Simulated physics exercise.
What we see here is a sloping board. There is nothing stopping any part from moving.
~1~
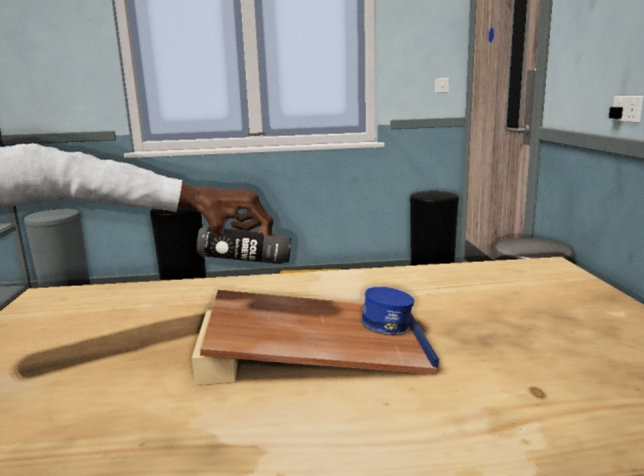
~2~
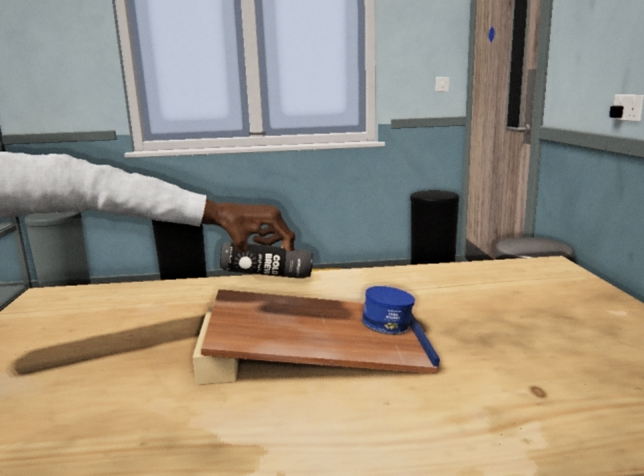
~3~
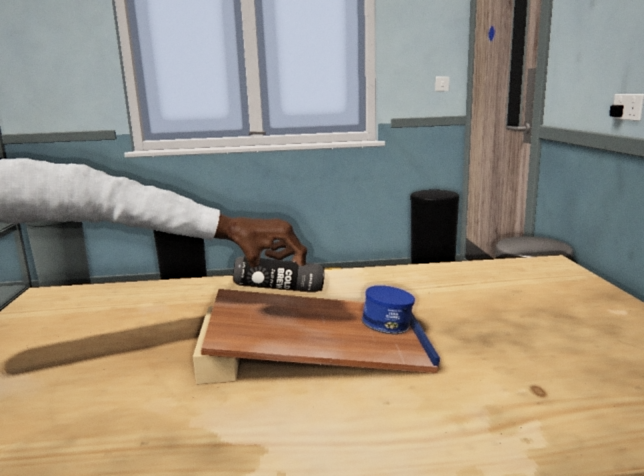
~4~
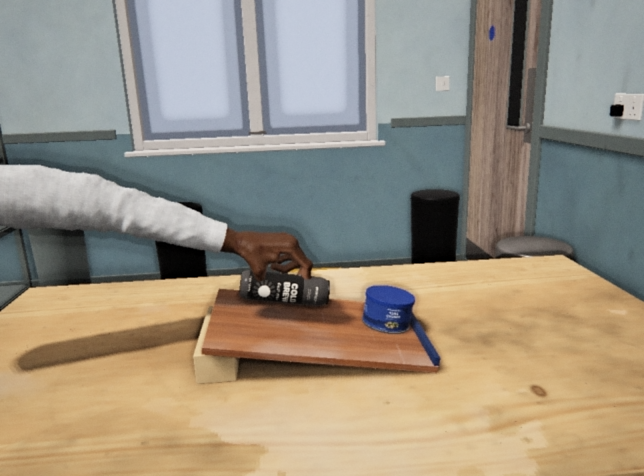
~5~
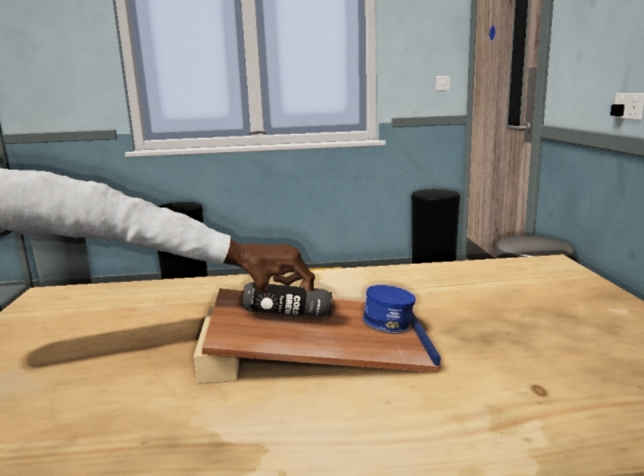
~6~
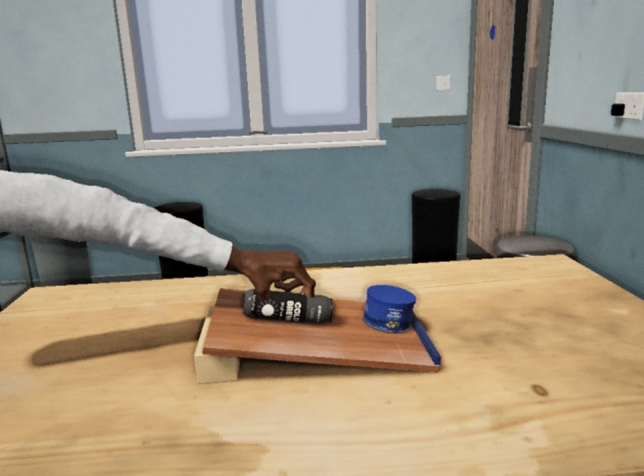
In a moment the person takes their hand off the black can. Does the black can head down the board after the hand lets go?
I think it is unmoved by the slope.
Then, 0.20 s later than the last frame, all is still.
Then, 0.50 s later than the last frame, black can resting near (288, 307).
When it is over, both as before. End places, in pixels of the last picture, black can near (288, 307). The black can keeps its place.
